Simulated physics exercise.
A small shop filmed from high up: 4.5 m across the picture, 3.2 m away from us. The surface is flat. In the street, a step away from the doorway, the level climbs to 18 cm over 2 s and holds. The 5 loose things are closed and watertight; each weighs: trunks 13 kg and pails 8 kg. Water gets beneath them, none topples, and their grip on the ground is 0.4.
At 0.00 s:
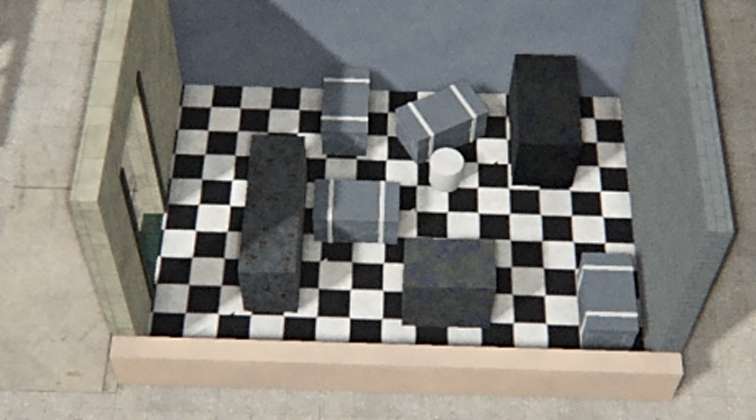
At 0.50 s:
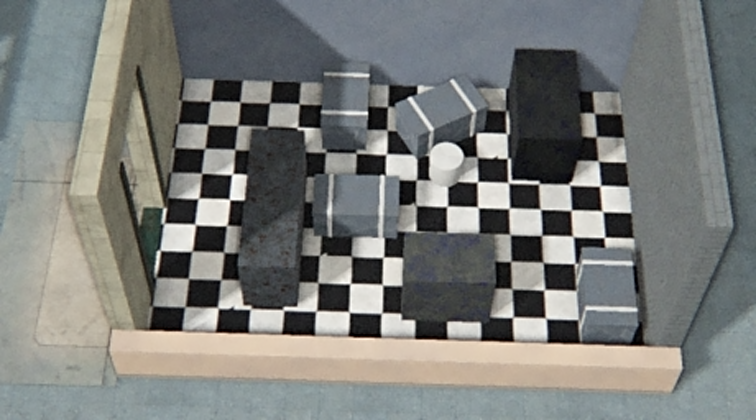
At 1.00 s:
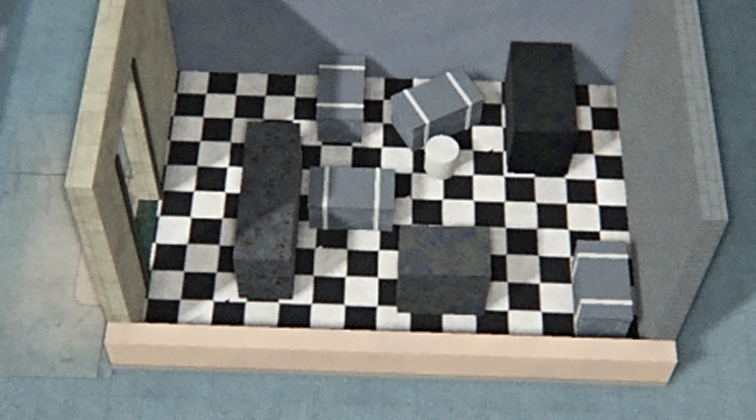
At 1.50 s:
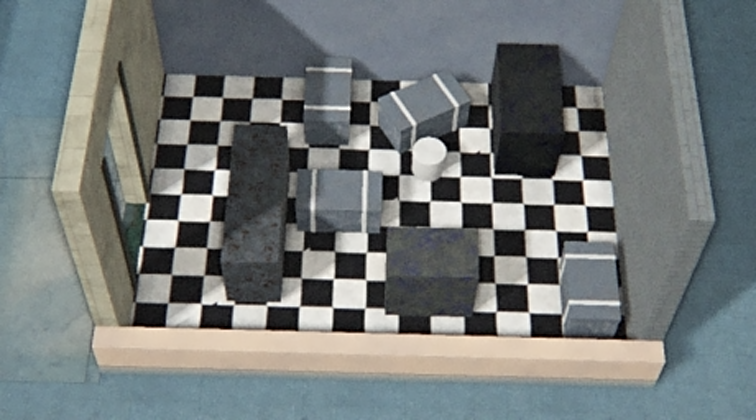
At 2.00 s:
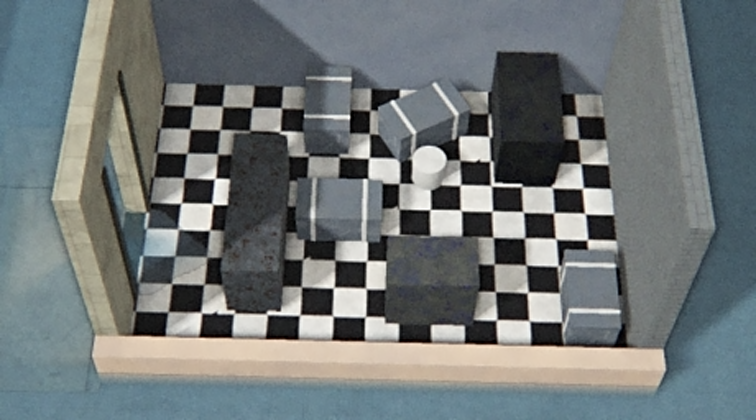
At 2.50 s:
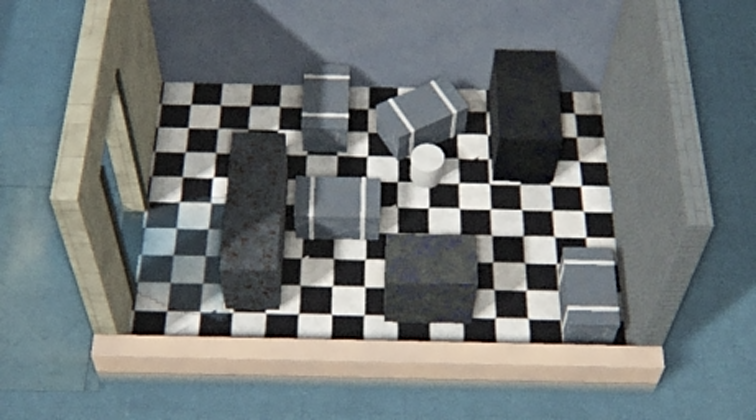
Bluish water spread across the street around a small shop with a checkered floor, then slipped in through the left doorway and over the nearby tiles, while the grey trunks and dark blocks inside stayed put.
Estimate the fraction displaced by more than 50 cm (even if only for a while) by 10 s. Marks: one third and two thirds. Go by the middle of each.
That comes to not even a third.
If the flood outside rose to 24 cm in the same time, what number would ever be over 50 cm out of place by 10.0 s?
Then 4.
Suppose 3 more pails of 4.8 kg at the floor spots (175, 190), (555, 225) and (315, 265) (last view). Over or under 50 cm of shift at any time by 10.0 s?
In turn: Past it, under, less.
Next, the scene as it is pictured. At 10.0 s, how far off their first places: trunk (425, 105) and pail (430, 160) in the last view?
In that order: 40 cm, 5 cm.
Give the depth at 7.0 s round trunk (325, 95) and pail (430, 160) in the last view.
Roughly 5 and 1 cm.
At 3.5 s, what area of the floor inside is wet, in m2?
About 3.0 m2.
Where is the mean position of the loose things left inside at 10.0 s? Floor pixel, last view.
At about (438, 207).
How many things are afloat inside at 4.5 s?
0 of them.
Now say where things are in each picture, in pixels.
A trunk at (357, 200), on the bottom; a trunk at (610, 291), on the bottom; water covers 0.0 m2; 0 of 5 have shifted, in the first frame.
A trunk at (356, 195) rests on the ground; a trunk at (610, 286) rests on the ground; water covers 0.0 m2; 0 of 5 have shifted, in the second frame.
A trunk at (352, 187), on the bottom; a trunk at (605, 279) rests on the ground; 0.0 m2 under water; 0 of 5 have shifted, in the third frame.
A trunk at (339, 190) rests on the ground; a trunk at (592, 280), on the bottom; water covers 0.0 m2; 0 of 5 have shifted, in the fourth frame.
A trunk at (339, 198), on the bottom; a trunk at (593, 288), on the bottom; water covers 0.3 m2; 0 of 5 have shifted, in the fifth frame.
A trunk at (338, 197) rests on the ground; a trunk at (591, 285), on the bottom; water covers 0.9 m2; 0 of 5 have shifted, in the sixth frame.
After 3.5 s 0 of 5 are over 50 cm from their spots; 0 afloat.
After 4.5 s 0 of 5 are over 50 cm from their spots; 0 afloat.
After 7.0 s 0 of 5 are over 50 cm from their spots; 0 afloat.
After 10.0 s 1 of 5 are over 50 cm from their spots, and 1 have been at some point; 3 afloat.
